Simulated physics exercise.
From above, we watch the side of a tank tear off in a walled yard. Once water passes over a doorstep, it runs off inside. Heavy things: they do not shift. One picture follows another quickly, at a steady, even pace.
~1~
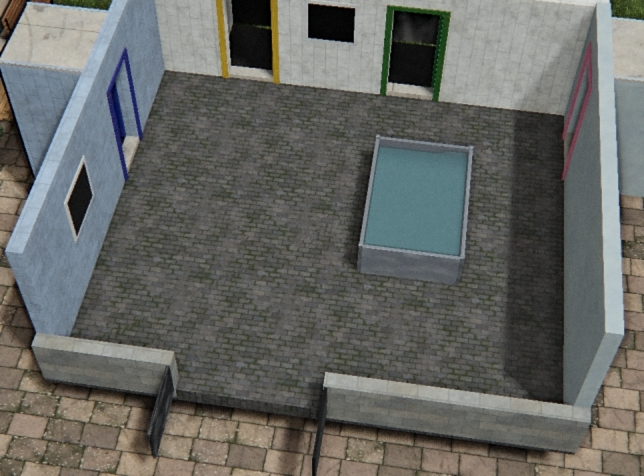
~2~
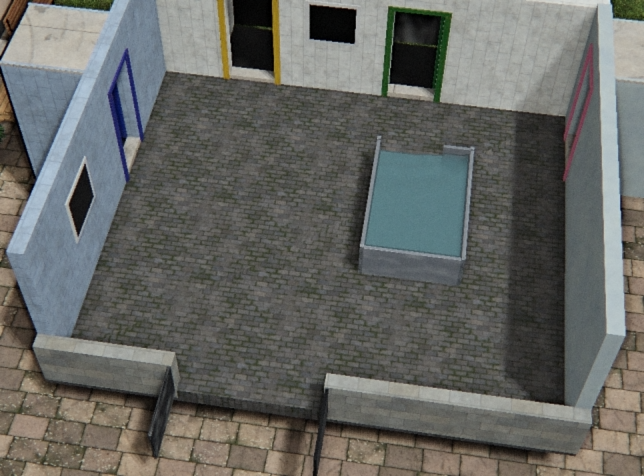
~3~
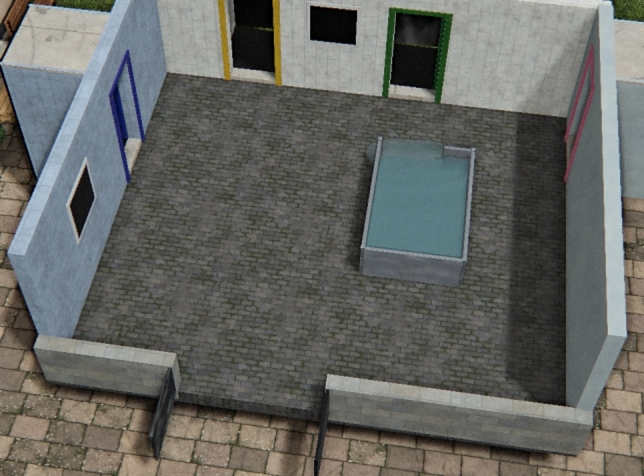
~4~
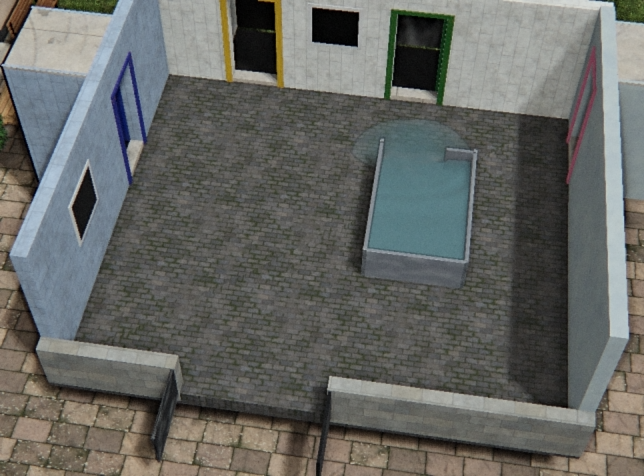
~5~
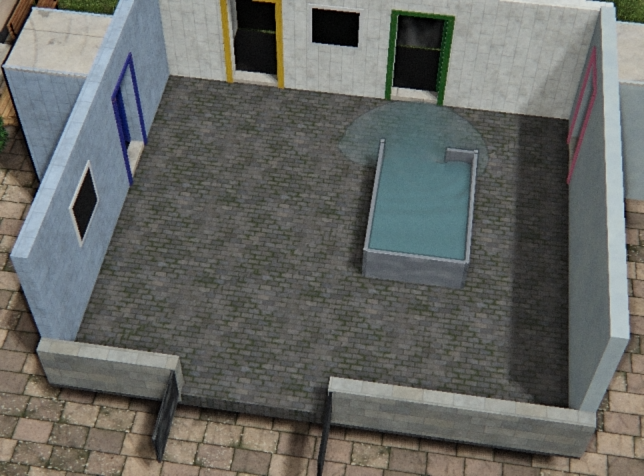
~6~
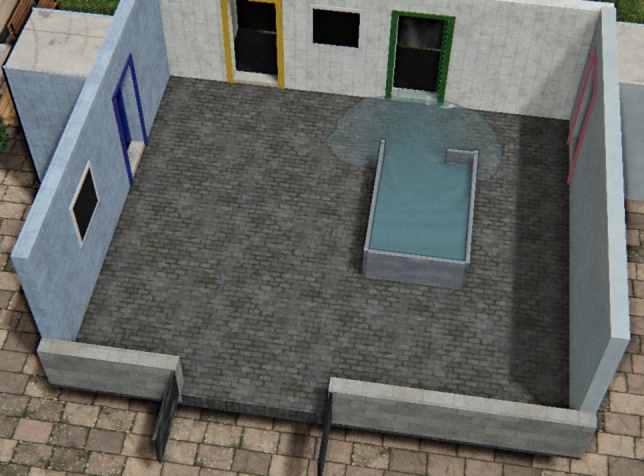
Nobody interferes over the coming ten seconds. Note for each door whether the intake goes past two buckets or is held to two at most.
At the end, I expect the pink door to stay within two buckets. I expect the green door to go over the limit. I expect the blue door to stay within two buckets. I expect the yellow door to stay within two buckets.
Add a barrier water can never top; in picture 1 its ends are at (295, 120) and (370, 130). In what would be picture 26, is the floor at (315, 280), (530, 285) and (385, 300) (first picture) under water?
In order: Untouched, untouched, untouched.
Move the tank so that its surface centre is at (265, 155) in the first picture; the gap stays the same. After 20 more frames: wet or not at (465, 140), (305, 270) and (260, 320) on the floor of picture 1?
Going through the three spots in turn: Gets wet, stays untouched, stays untouched.
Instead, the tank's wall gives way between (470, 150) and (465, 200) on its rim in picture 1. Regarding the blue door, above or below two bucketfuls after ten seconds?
I'd say the blue door stays shy of the line.
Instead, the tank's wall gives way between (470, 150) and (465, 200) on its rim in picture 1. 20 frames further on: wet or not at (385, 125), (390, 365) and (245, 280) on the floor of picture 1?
Submerged, submerged, unwetted.
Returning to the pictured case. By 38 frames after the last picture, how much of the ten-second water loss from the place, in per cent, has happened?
My figure is about 95 in a hundred.
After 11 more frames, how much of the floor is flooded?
That comes to about 15 per cent.
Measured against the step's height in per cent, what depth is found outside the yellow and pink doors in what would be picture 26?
The first sits near 70 in a hundred and the second near 60 in a hundred.
A moment on, water covers 10 % of the floor; the pink door not reached, the green door far over two buckets in, the blue door not reached, the yellow door not reached.
Next, water covers 15 % of the floor; the pink door wet at the sill, nothing in, the green door far over two buckets in, the blue door not reached, the yellow door wet at the sill, nothing in.
Then, water covers 30 % of the floor; the pink door wet at the sill, nothing in, the green door far over two buckets in, the blue door wet at the sill, nothing in, the yellow door wet at the sill, nothing in.
Later, water covers 60 % of the floor; the pink door wet at the sill, nothing in, the green door far over two buckets in, the blue door wet at the sill, nothing in, the yellow door wet at the sill, nothing in.
In the end, water covers 85 % of the floor; the pink door wet at the sill, nothing in, the green door far over two buckets in, the blue door wet at the sill, nothing in, the yellow door wet at the sill, nothing in.
